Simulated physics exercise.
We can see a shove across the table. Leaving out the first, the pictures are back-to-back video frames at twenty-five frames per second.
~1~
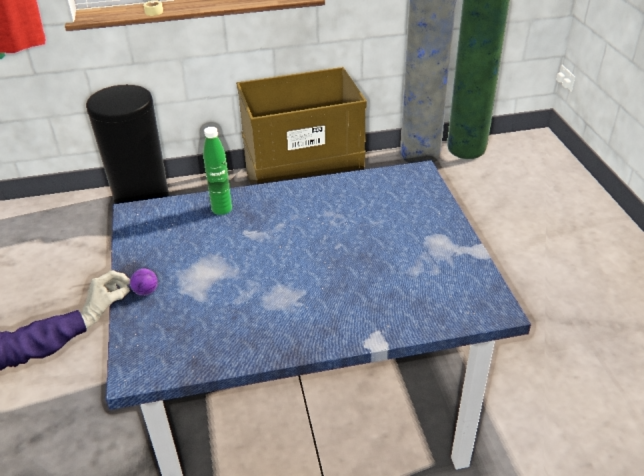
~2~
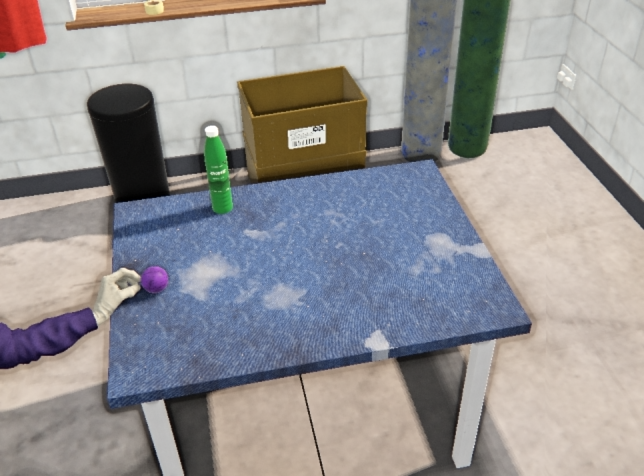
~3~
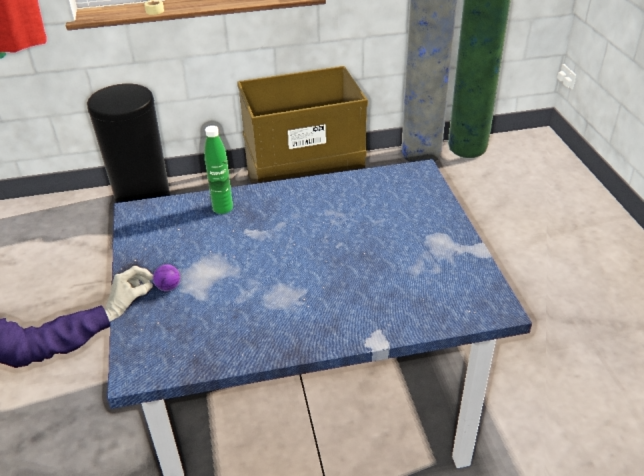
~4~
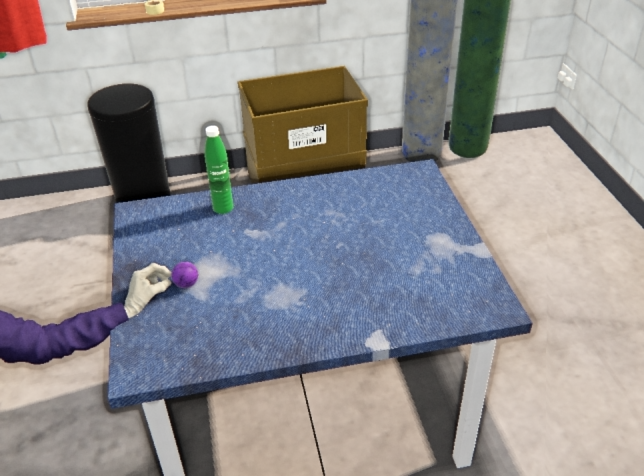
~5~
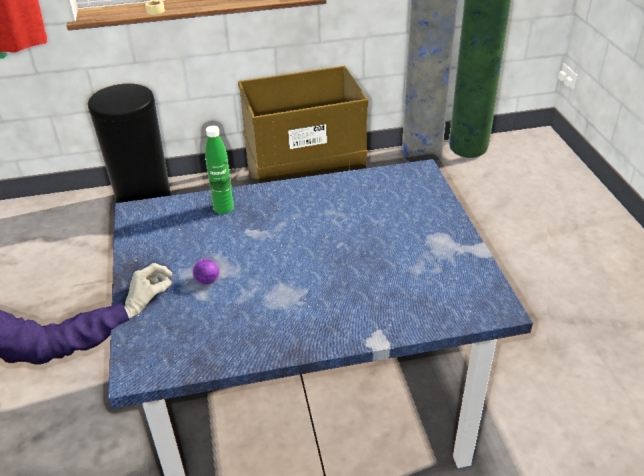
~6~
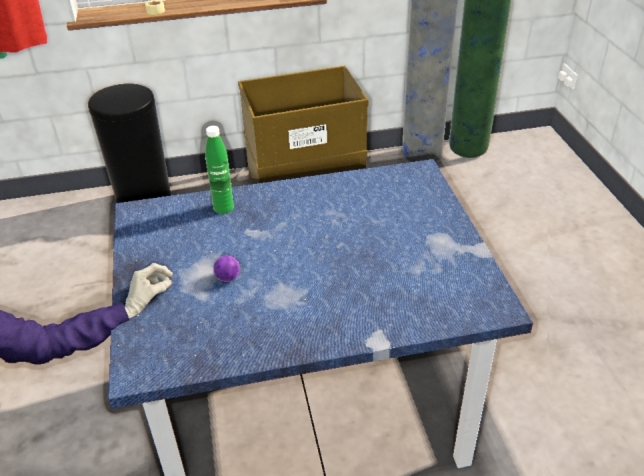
The clip opens on a blue table with a green bottle near its back edge, as a gloved hand in a purple sleeve touches a purple ball at the left side. The hand pushes the ball a short way rightward, then stays back while the ball rolls on alone toward the table's middle.
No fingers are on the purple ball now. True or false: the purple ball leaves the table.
True.
Then, 0.30 s on from there, purple ball shifted well along near (367, 247).
Then, 0.60 s on from there, purple ball now off the table.
Then, 0.90 s on from there, things are still on the move.
In the end, off the table, purple ball.
